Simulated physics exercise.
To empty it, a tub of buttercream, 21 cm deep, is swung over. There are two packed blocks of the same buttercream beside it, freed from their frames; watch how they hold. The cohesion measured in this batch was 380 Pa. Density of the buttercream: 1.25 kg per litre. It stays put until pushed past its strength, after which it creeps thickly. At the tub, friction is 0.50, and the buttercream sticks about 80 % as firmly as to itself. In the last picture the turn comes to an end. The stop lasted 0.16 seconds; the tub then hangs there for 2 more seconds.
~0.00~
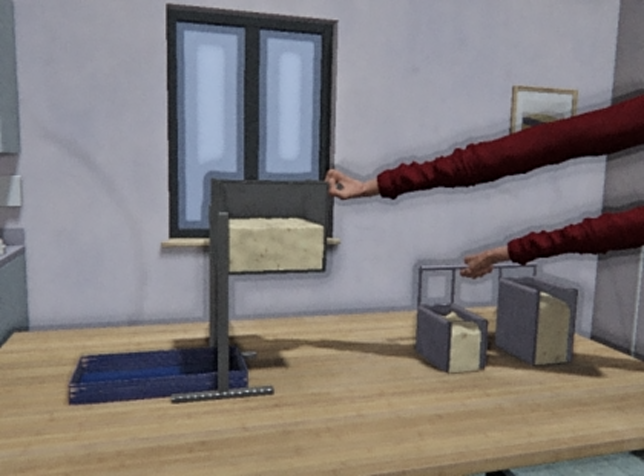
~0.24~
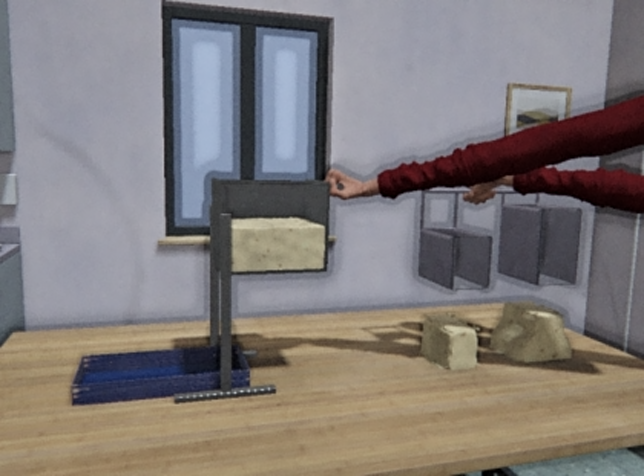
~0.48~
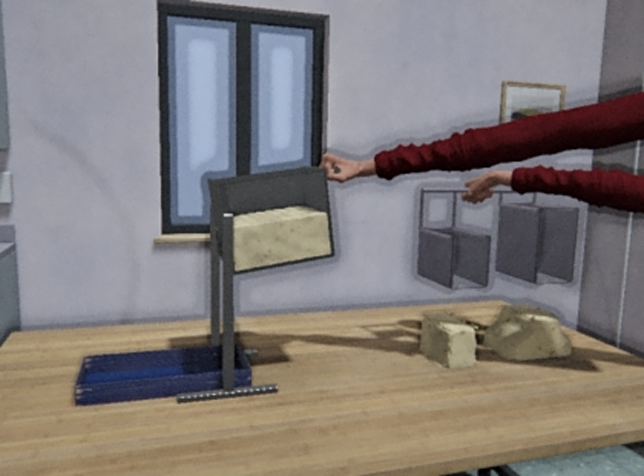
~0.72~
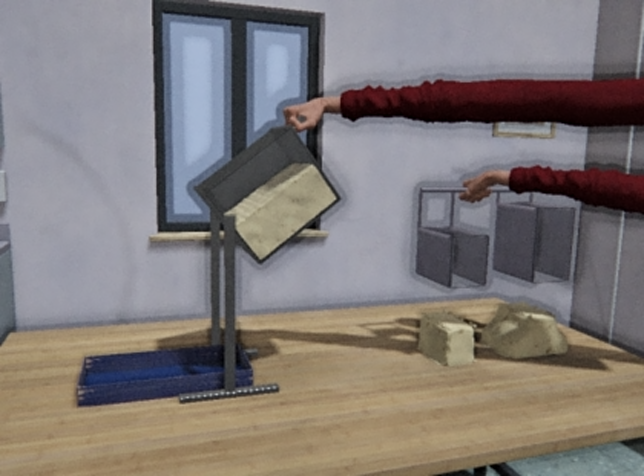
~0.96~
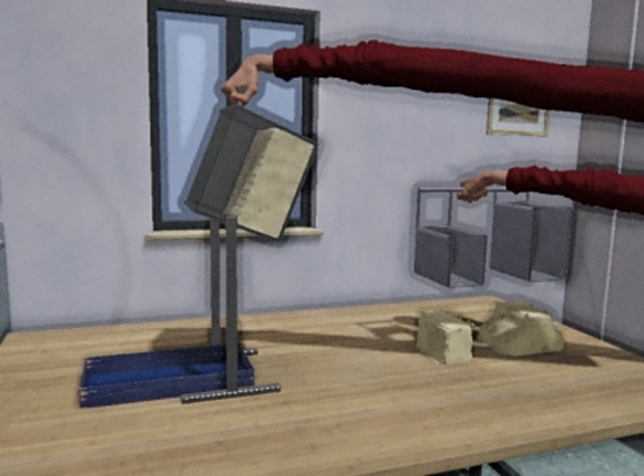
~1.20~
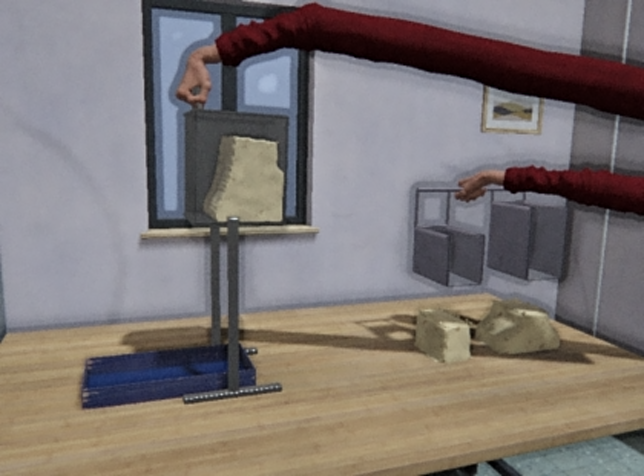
Grey moulds lifting off two pale buttercream blocks, which slump slightly, then a red-sleeved arm swinging a filled tub up and leftward.
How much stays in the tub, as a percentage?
72 %.
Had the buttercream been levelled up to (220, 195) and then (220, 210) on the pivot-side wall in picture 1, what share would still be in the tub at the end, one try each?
Close to 40 percent the first time and close to 50 percent the second.
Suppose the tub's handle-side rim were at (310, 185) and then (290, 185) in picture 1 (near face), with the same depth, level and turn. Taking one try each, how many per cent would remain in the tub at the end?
First try 100 per cent, second try 100 per cent.
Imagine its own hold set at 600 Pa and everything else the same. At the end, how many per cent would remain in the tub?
That comes out at roughly 100 %.
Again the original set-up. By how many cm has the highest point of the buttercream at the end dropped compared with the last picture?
10 cm.
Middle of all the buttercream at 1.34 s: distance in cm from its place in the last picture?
About 5 cm.
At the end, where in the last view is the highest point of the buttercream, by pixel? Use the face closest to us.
Peak location: Approx. (266, 180).
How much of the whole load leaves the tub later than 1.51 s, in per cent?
I'd say close to 10 in a hundred.
After 1.34 s, the tub is at 89 degrees and holds 98 %.
After 1.51 s, the tub is at 89 degrees and holds 83 %.
After 1.68 s, the tub is at 89 degrees and holds 72 %.
After 1.85 s, the tub is at 89 degrees and holds 72 %.
After 3.20 s, the tub is at 89 degrees and holds 72 %.
